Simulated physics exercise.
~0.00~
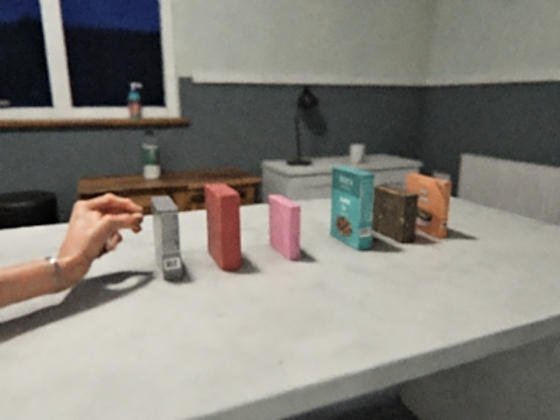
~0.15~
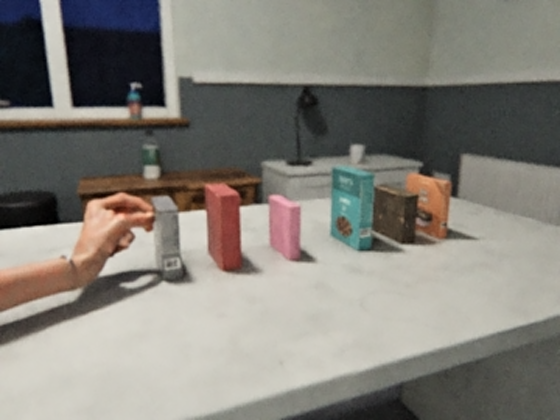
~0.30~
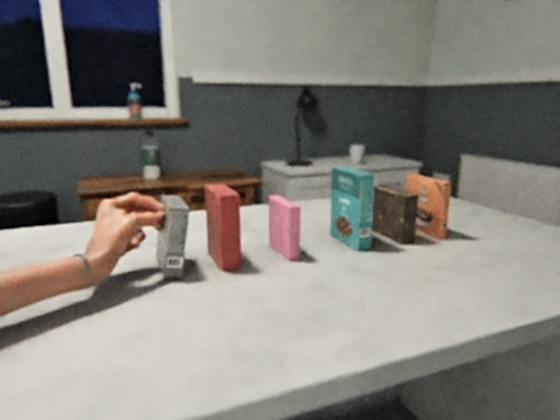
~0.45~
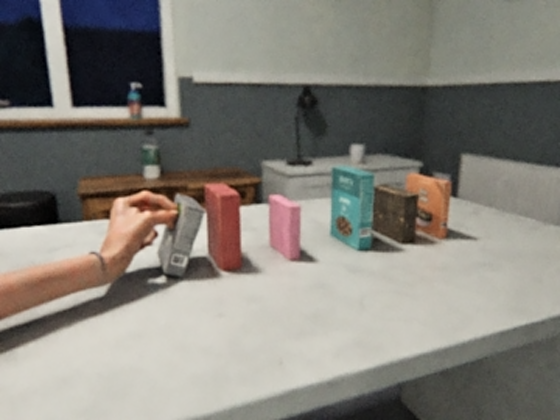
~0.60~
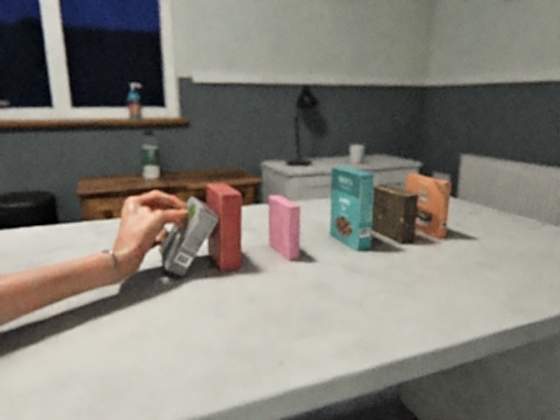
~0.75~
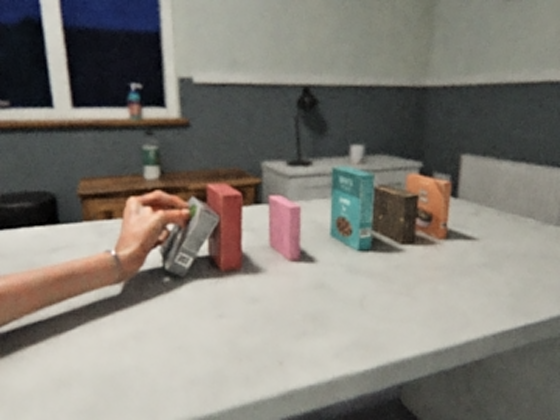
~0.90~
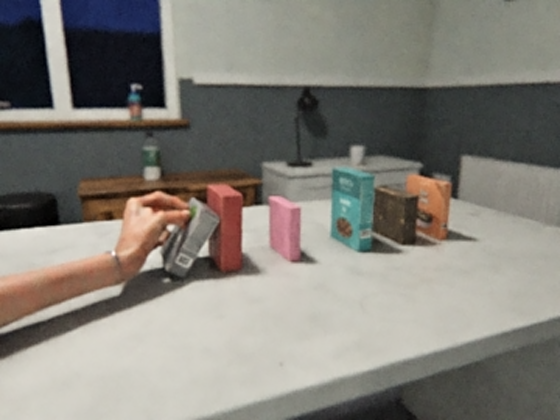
At the start, six flat boxes and blocks stand on end in a line across a pale table, with a hand reaching in from the left beside the grey packet. The fingers meet the top of the grey packet and push it to the right, so that it begins to tilt. It leans further and further until it comes to rest against the red block. The hand then holds still at its upper edge. At the end, the grey packet is propped aslant, while the red, pink, turquoise, dark brown and orange ones all remain standing.
